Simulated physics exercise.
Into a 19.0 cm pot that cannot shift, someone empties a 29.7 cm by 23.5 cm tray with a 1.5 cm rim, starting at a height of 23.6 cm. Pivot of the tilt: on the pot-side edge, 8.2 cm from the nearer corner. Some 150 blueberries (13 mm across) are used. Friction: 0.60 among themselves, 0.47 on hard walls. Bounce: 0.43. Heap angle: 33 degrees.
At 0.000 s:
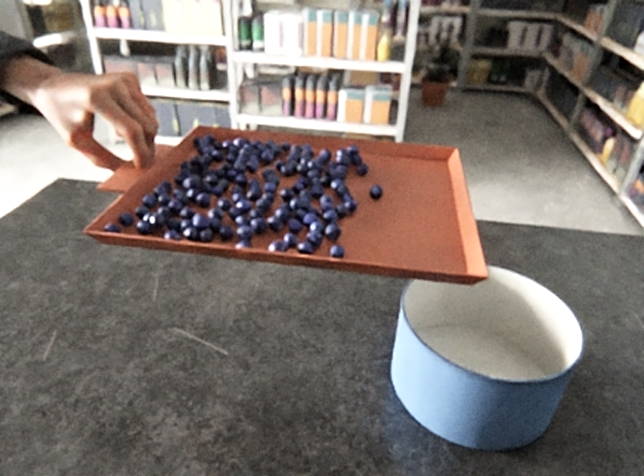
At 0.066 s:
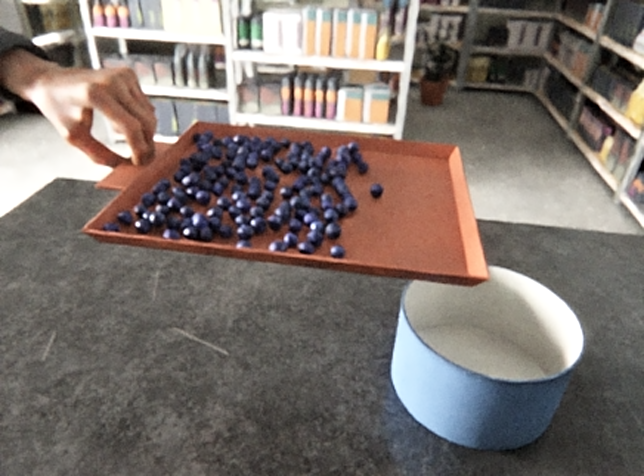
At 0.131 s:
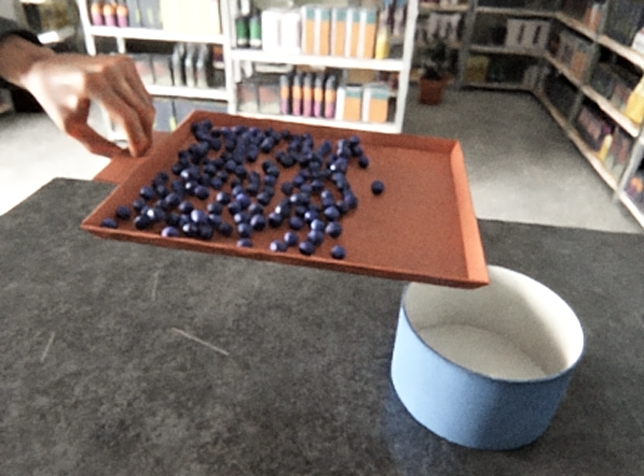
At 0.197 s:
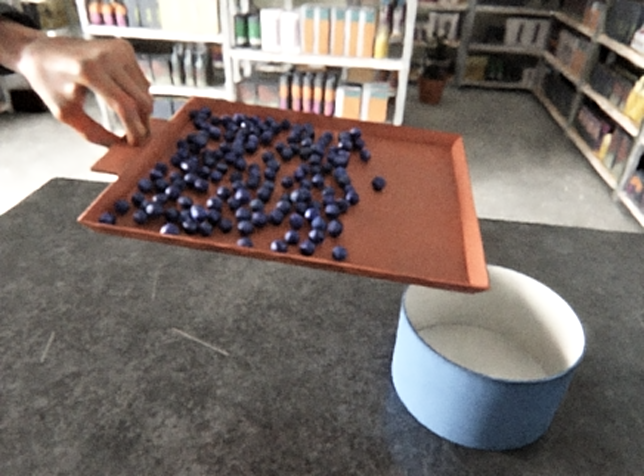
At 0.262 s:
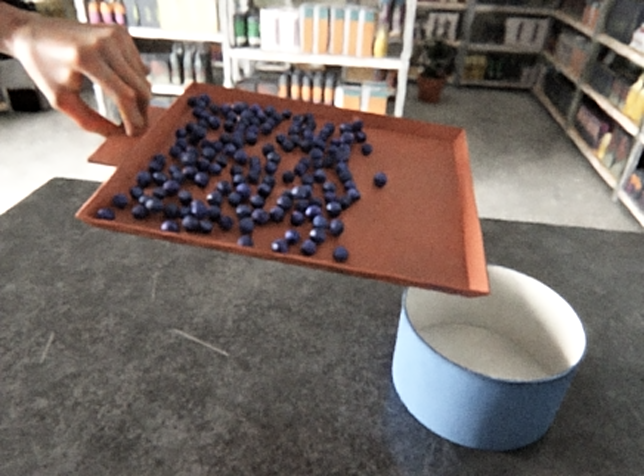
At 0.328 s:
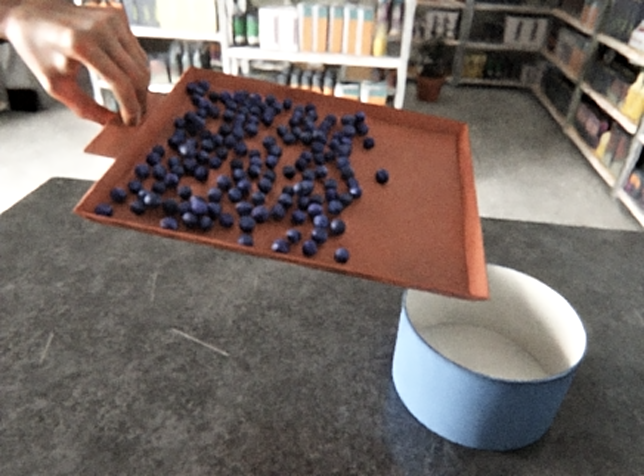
Orange-brown tray of blueberries tilting gradually toward a blue pot as a hand raises its left end, the berries staying bunched.
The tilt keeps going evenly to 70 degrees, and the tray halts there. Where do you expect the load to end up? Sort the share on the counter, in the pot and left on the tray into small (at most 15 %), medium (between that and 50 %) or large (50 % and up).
Counter - large, pot - small, tray - small.
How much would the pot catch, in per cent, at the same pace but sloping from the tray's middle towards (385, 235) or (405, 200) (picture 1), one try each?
The share comes to roughly 15 in a hundred, then roughly 80 in a hundred.
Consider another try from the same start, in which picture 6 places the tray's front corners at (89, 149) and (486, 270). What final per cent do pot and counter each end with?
Pot: 70, counter: 30.
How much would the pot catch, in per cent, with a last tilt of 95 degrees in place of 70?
Result: Close to 0 %.
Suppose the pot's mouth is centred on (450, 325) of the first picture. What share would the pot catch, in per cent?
Estimate: ~ 20 %.
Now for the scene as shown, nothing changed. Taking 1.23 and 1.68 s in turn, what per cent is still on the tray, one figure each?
The figures go 70 and then 10.
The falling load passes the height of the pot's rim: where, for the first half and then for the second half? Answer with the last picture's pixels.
Earlier half at about (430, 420), later half at about (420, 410) in pixels.
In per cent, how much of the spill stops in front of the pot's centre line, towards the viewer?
Share: Some 100 %.
After 0.87 s, tilt 40 degrees; the tray holds 95 %, the pot 0 %.
After 1.23 s, tilt 58 degrees; the tray holds 70 %, the pot 0 %.
After 1.68 s, tilt 70 degrees; the tray holds 10 %, the pot 0 %.
In the end, at 2.7 s, counter 95 %, pot 0 %, tray 5 %.
